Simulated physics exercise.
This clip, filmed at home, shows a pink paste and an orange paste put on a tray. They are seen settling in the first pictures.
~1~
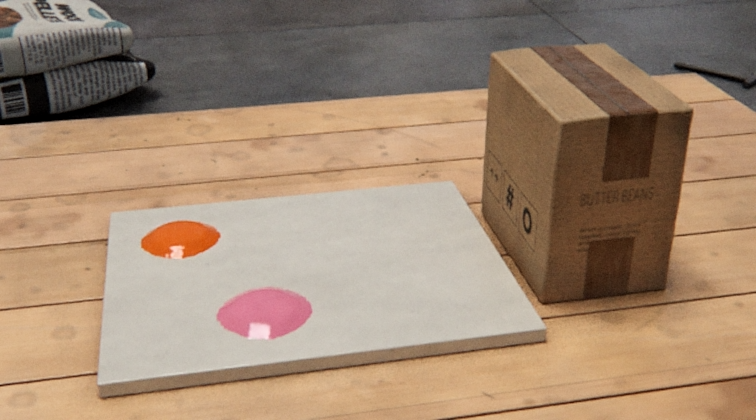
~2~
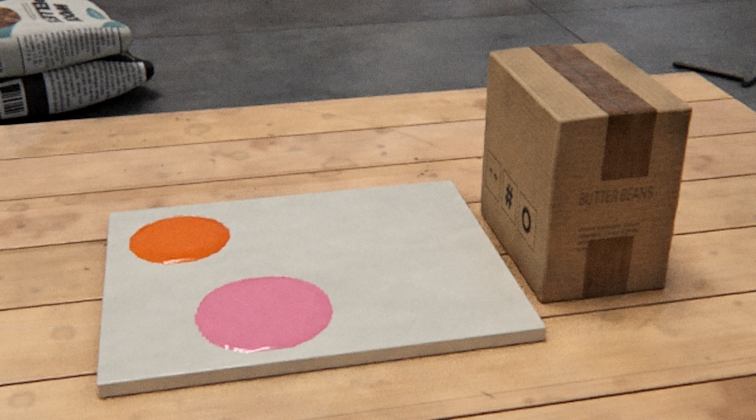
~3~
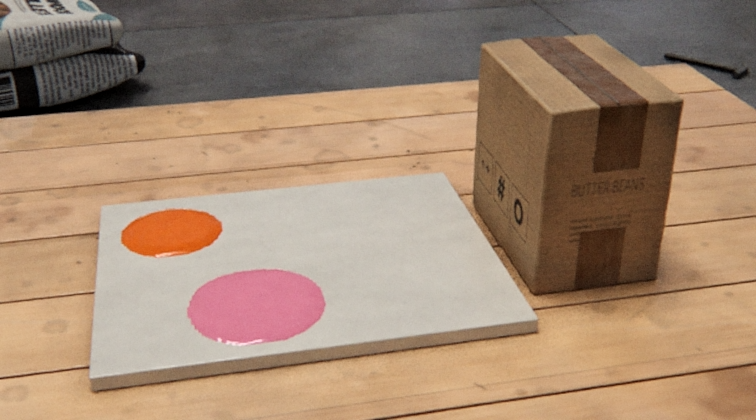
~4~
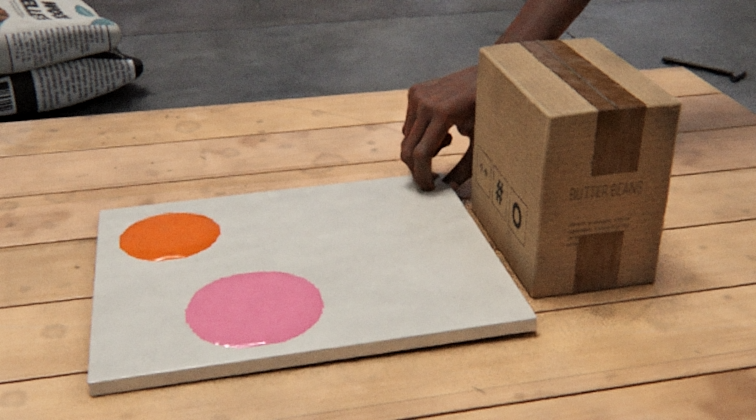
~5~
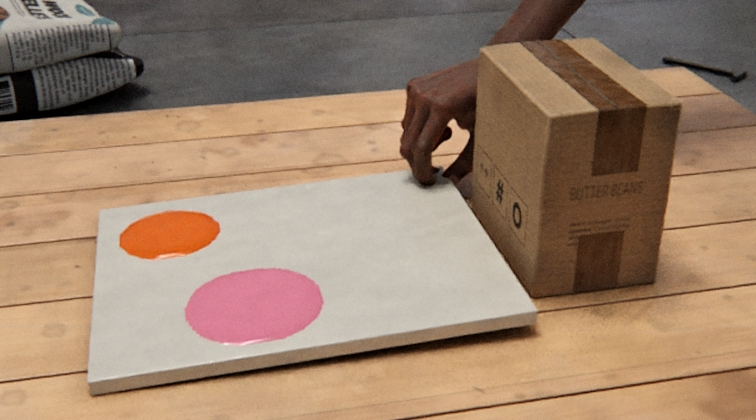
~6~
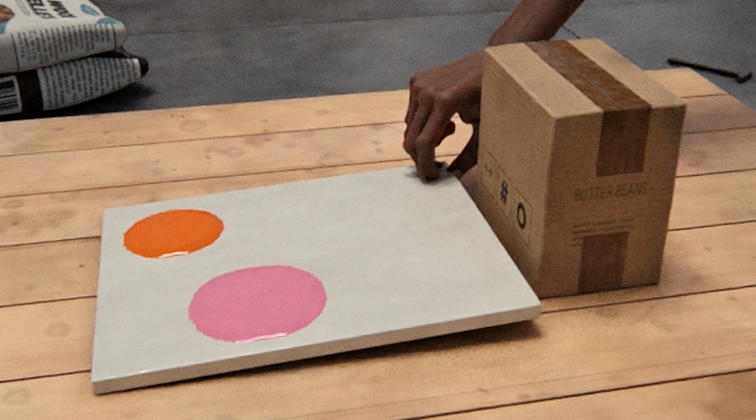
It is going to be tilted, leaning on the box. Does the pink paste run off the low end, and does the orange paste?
Once it settles, the pink paste escapes downhill and the orange paste escapes downhill.
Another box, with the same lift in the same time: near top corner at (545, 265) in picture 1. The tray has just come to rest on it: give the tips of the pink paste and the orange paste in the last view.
At (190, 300), and at (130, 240).
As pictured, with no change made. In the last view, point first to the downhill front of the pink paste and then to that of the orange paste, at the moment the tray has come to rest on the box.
In the last picture the first one is at (85, 329) and the second at (93, 244).
Shortly, slope about 32°; the pink paste is dripping off the low end; the orange paste is dripping off the low end.
Then, the pink paste is dripping off the low end; the orange paste is dripping off the low end.
At the finish, slope about 32°; the pink paste is dripping off the low end; the orange paste is dripping off the low end.
